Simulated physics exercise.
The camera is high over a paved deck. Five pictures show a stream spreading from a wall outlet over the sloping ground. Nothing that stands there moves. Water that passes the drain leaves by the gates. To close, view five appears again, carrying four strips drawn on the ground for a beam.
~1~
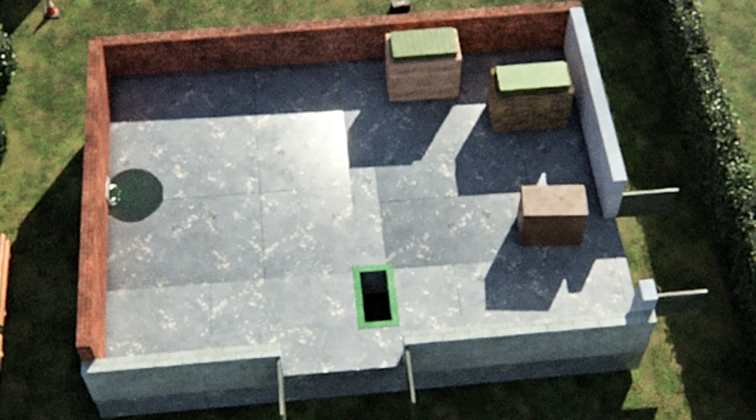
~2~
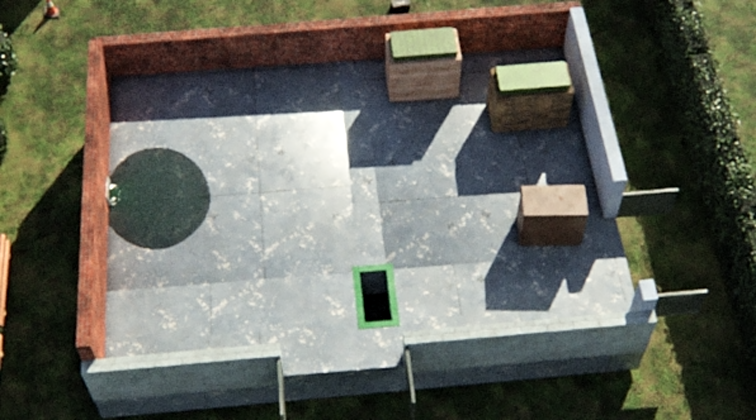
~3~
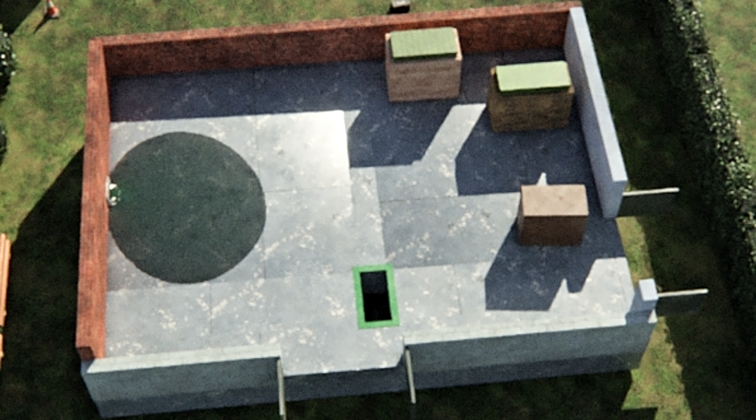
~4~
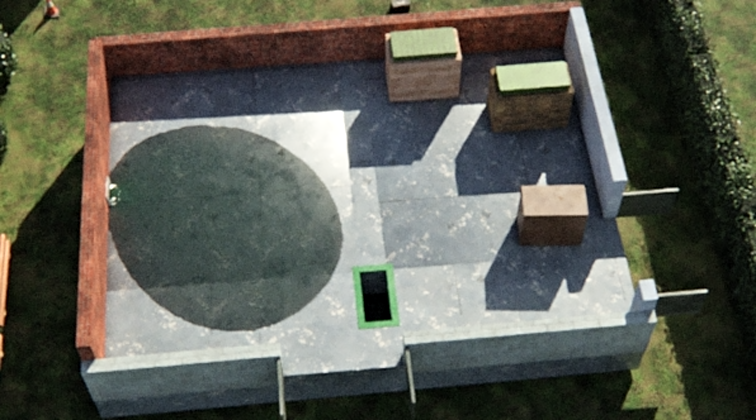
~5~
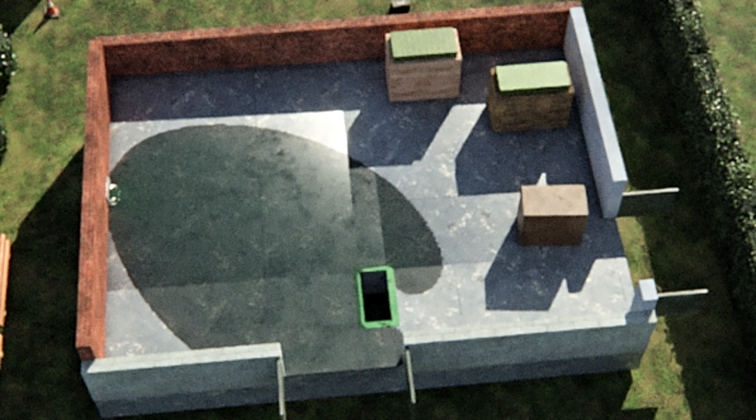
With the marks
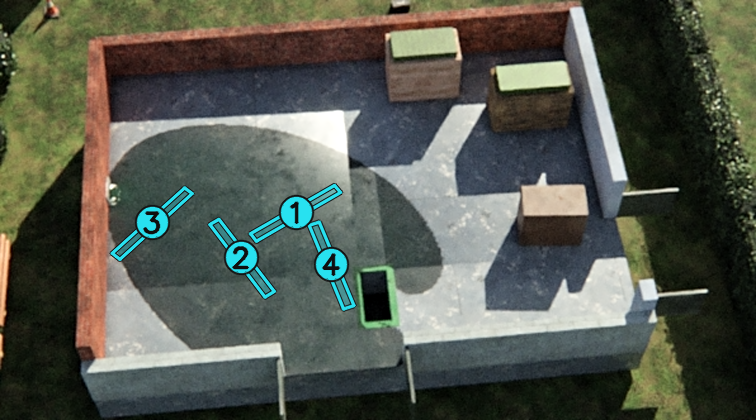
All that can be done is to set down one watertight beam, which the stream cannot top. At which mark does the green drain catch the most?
2 beats the others.
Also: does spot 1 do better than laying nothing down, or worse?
Worse.
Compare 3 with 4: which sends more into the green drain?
Spot 3.
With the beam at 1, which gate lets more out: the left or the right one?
The right one.
On the marked copy, 1 from (253, 237) to (337, 188); 2 from (214, 221) to (269, 294); 3 from (116, 256) to (188, 190); 4 from (314, 223) to (348, 307).
With 1, about 12 % of the stream runs into the green drain, about 88 % out by the gates.
With 2, about 24 % of the stream runs into the green drain, about 76 % out by the gates.
With 3, about 16 % of the stream runs into the green drain, about 84 % out by the gates.
With 4, about 6 % of the stream runs into the green drain, about 94 % out by the gates.
